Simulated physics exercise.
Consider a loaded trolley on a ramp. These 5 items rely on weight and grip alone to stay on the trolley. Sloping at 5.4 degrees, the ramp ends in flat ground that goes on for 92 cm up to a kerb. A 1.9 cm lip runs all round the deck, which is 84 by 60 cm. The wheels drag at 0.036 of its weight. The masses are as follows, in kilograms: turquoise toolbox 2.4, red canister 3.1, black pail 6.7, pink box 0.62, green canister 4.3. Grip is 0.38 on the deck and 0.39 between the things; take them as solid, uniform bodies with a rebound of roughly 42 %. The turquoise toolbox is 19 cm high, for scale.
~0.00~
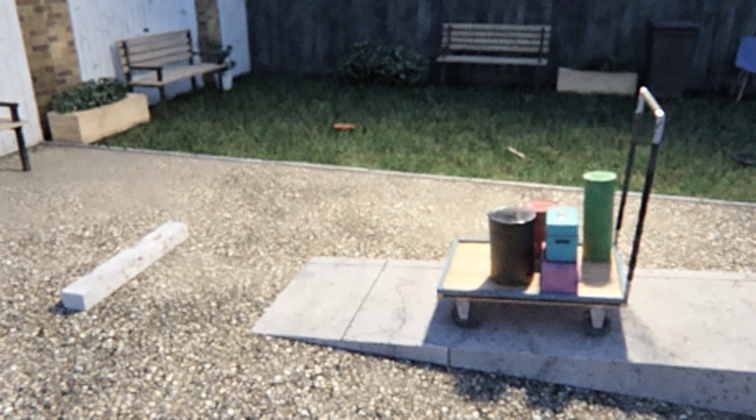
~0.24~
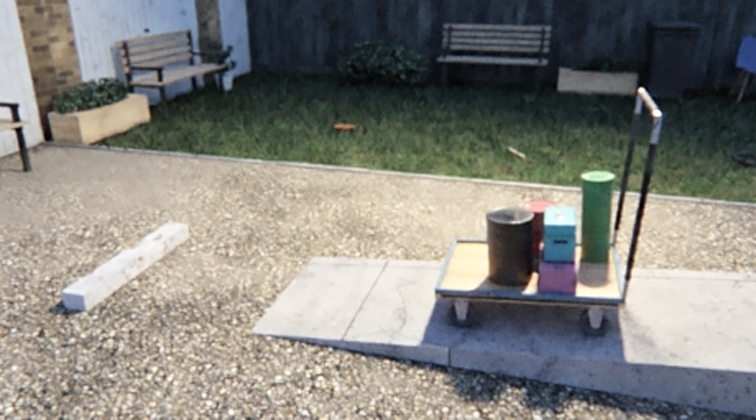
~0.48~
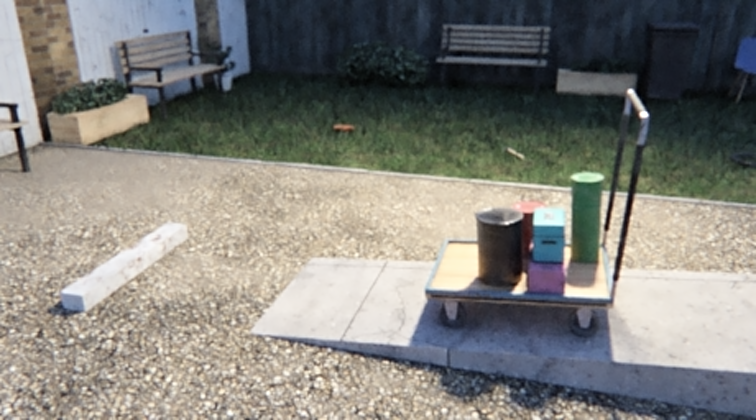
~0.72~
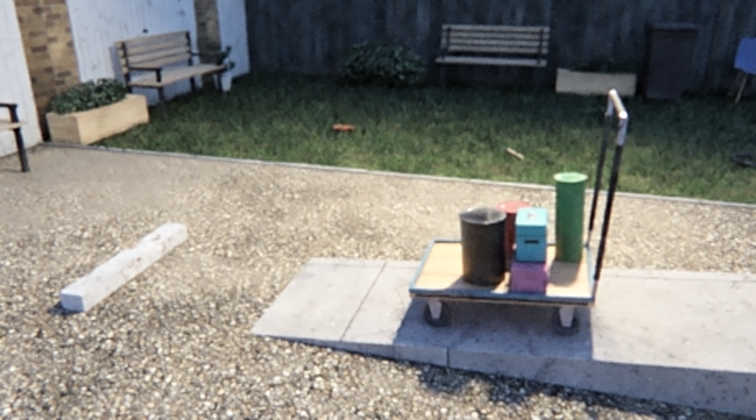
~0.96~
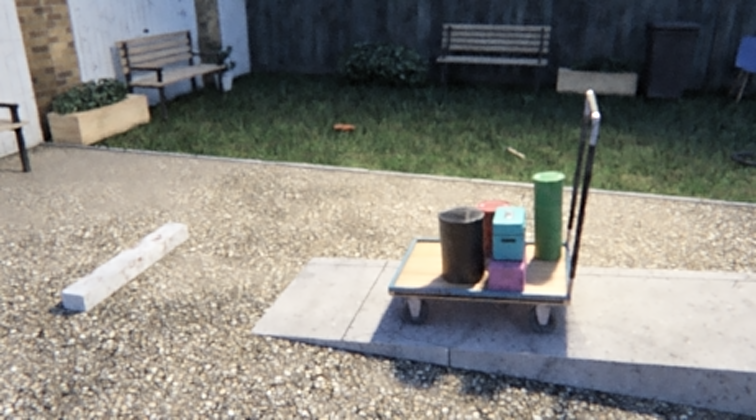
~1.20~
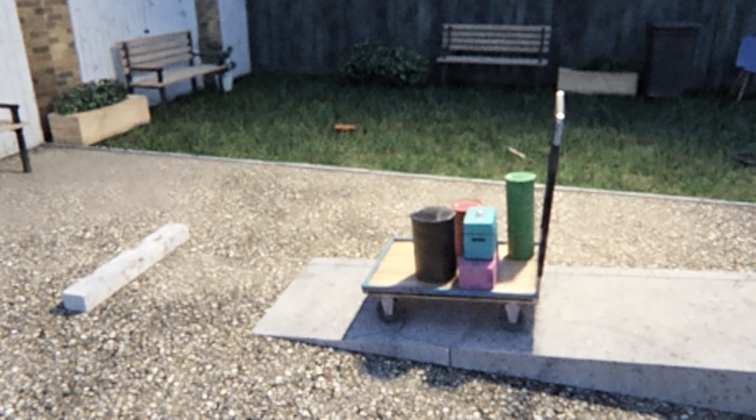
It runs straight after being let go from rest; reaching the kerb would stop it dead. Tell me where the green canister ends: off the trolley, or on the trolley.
The green canister ends on the trolley.
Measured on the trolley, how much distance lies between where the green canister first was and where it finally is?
Some 22 cm.
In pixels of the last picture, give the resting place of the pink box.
Close to pixel (188, 246) in the final view.
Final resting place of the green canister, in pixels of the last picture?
The resting point is around (216, 206).
After 1.90 s, 93 cm to the kerb.
After 2.80 s, trolley at the kerb; green canister slid 5 cm near (244, 208); turquoise toolbox slid 5 cm; black pail slid 5 cm.
After 2.90 s, trolley at the kerb; green canister tipped 6° from how it sat near (235, 206); turquoise toolbox slid 11 cm; red canister slid 11 cm.
After 3.00 s, trolley at the kerb; green canister tipped 13° from how it sat near (230, 205); turquoise toolbox tipped 3° from how it sat; black pail slid 13 cm.
At rest (4.1 s), not toppled but over 10 cm from the start, turquoise toolbox, red canister, black pail and green canister; pink box in place, give or take 10 cm. Seen from the same camera at the end, green canister near (216, 206).
